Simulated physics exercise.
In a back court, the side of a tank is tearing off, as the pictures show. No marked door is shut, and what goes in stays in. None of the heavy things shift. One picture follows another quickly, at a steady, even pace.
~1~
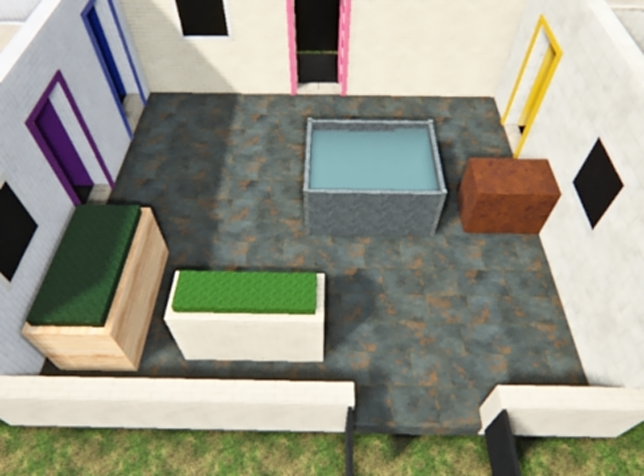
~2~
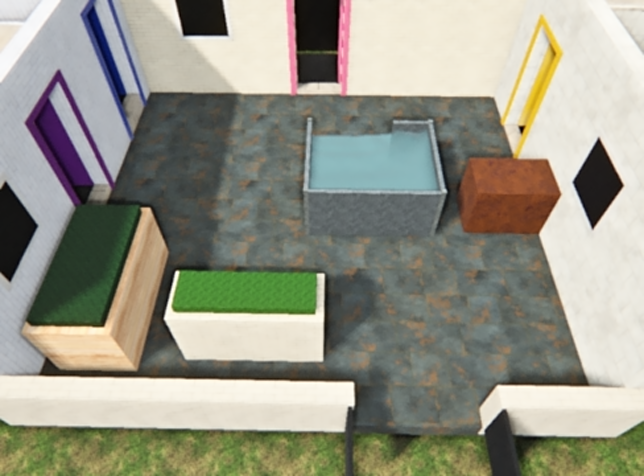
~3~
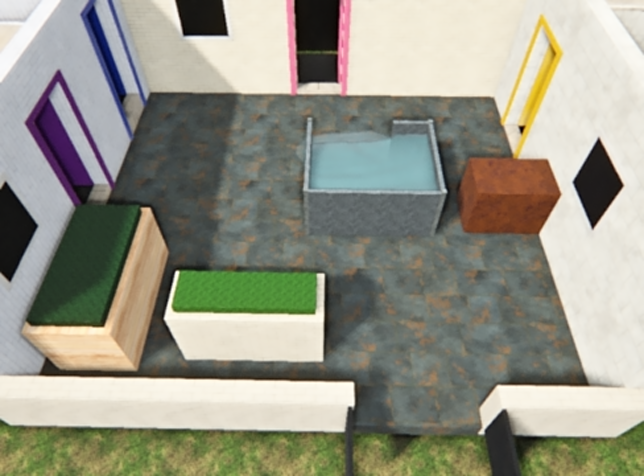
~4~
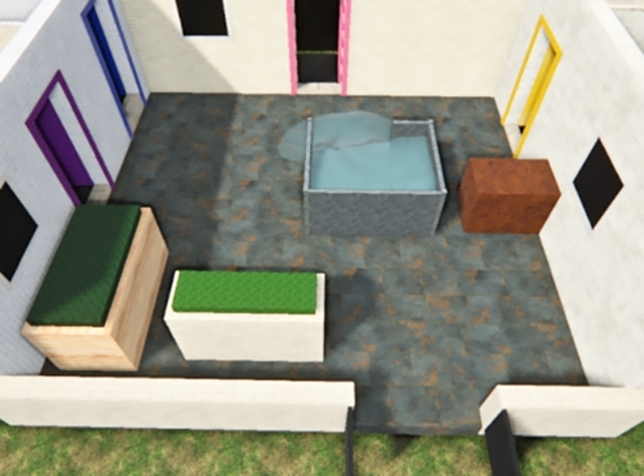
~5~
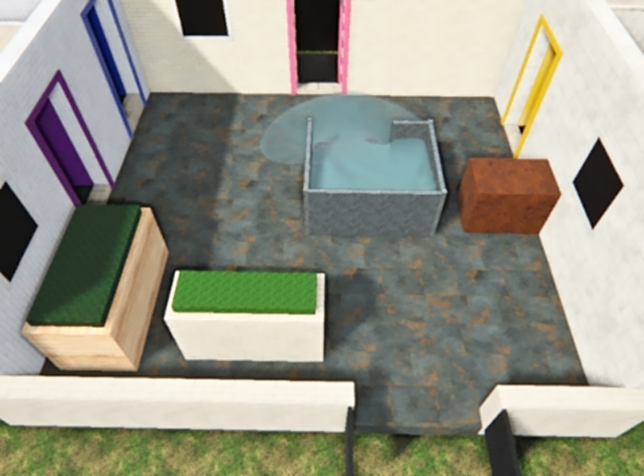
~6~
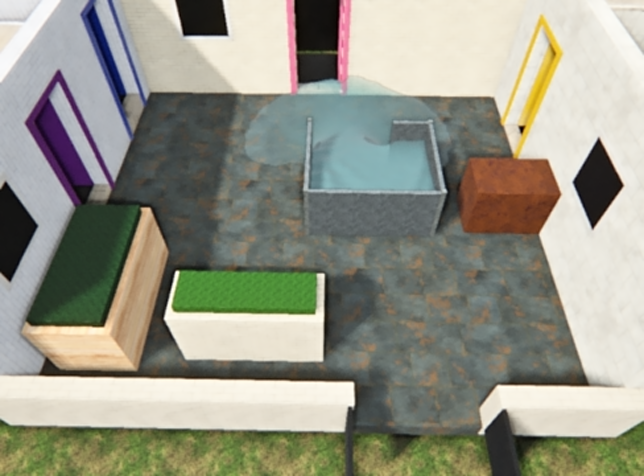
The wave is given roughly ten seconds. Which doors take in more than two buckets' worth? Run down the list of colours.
As I see it, the purple door stays at or under the cap there, the blue door stays at or under the cap there, the yellow door tips over the cap there, the pink door tips over the cap there.
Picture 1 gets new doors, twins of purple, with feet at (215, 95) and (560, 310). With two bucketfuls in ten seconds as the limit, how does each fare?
Log: Door one misses the mark; door two misses the mark.
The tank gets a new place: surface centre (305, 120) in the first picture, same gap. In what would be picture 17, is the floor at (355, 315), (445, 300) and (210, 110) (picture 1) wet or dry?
Readings in order: No flood; no flood; flood.
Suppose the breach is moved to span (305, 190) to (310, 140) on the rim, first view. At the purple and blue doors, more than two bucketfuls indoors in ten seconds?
In brief, the purple door goes past the mark; the blue door stops short.
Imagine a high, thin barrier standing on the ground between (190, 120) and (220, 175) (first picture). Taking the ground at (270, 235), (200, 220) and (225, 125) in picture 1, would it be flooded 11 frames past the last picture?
Taking the points in order, they are high and dry, high and dry and inundated.
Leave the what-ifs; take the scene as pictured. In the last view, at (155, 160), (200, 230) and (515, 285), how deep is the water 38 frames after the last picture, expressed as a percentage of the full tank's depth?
I'd put them at close to 8 per cent, then 8 per cent, then 2 per cent.
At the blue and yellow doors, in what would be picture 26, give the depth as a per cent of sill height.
The first sits near 60 in a hundred and the second near 240 in a hundred.
A moment on, water covers 20 % of the floor; the purple door not reached, the blue door not reached, the yellow door not reached, the pink door far over two buckets in.
Next, water covers 30 % of the floor; the purple door not reached, the blue door wet at the sill, nothing in, the yellow door under two buckets in, the pink door far over two buckets in.
Then, water covers 40 % of the floor; the purple door wet at the sill, nothing in, the blue door wet at the sill, nothing in, the yellow door over two buckets in, the pink door far over two buckets in.
Later, water covers 70 % of the floor; the purple door wet at the sill, nothing in, the blue door wet at the sill, nothing in, the yellow door far over two buckets in, the pink door far over two buckets in.
In the end, water covers 95 % of the floor; the purple door wet at the sill, nothing in, the blue door wet at the sill, nothing in, the yellow door far over two buckets in, the pink door far over two buckets in.
